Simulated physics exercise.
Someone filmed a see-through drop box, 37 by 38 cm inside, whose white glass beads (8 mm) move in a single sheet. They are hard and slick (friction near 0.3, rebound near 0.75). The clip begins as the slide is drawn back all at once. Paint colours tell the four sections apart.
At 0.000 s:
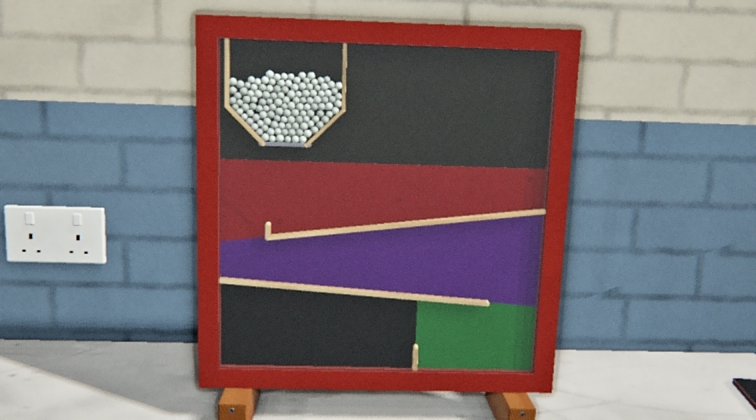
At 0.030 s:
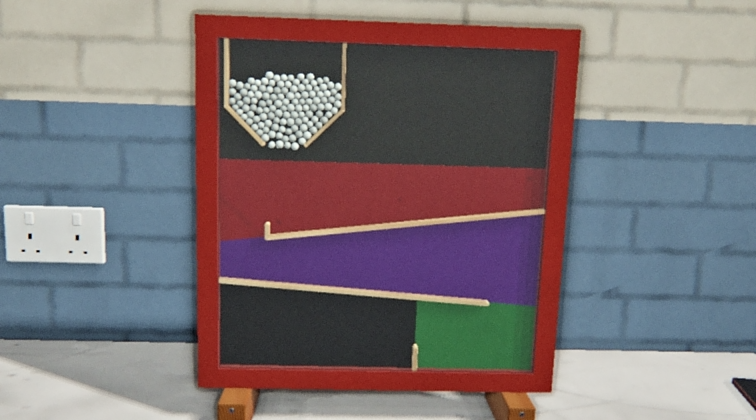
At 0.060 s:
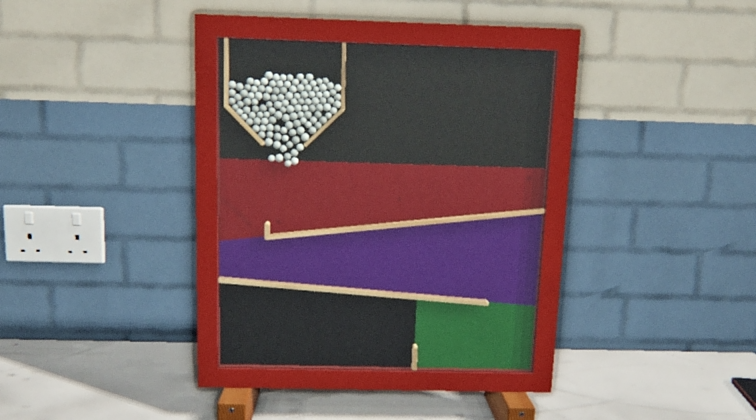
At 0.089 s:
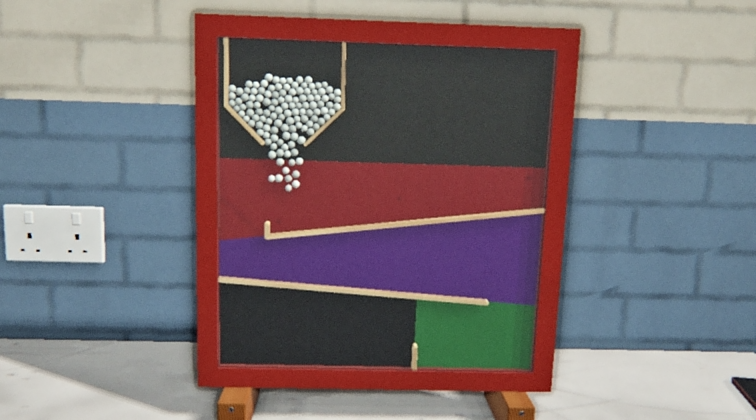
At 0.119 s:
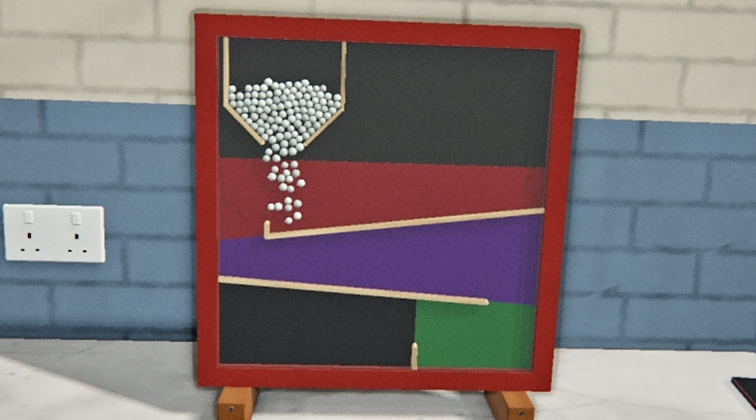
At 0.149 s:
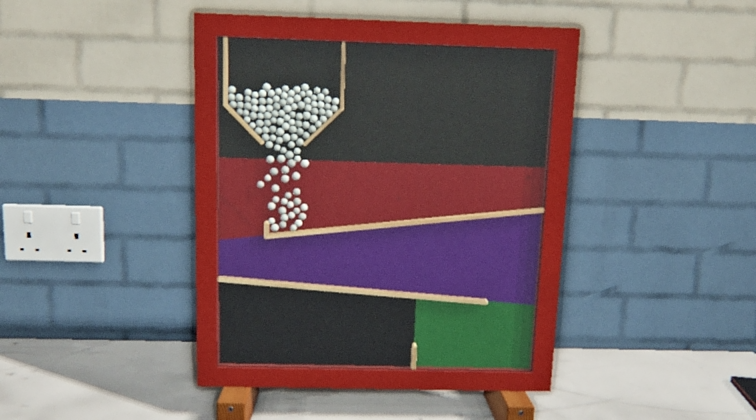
A red-framed, see-through box stands on wooden feet on a pale surface, seen from the front by a still camera, before a cream and blue brick wall with a white socket at left. White beads fill a funnel at upper left, above red, purple, green and black sections and two sloping ledges. The funnel's bottom opens and beads pour down, scattering and gathering at the upper ledge's lipped left end.
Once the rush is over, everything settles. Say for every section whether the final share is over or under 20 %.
Red over, purple under, green over, black under 20 %.
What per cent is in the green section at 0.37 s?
Some 0 per cent.
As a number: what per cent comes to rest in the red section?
Roughly 55 per cent.
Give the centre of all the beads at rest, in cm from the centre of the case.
About 3 cm right and 8 cm below.
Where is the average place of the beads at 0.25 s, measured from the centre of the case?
About 11 cm left and 5 cm above.
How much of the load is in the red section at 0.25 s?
About 45 per cent.
By 0.25 s, the beads' middle is 11 cm left of and 5 cm above the centre; red 45 %.
By 0.37 s, the beads' middle is 11 cm left of and 2 cm above the centre; red 60 %, purple 15 %.
By 0.60 s, the beads' middle is 8 cm left of and 3 cm below the centre; red 65 %, purple 35 %.
Settled by 4.3 s, red 55 %, purple 0 %, green 45 %, black 0 %.
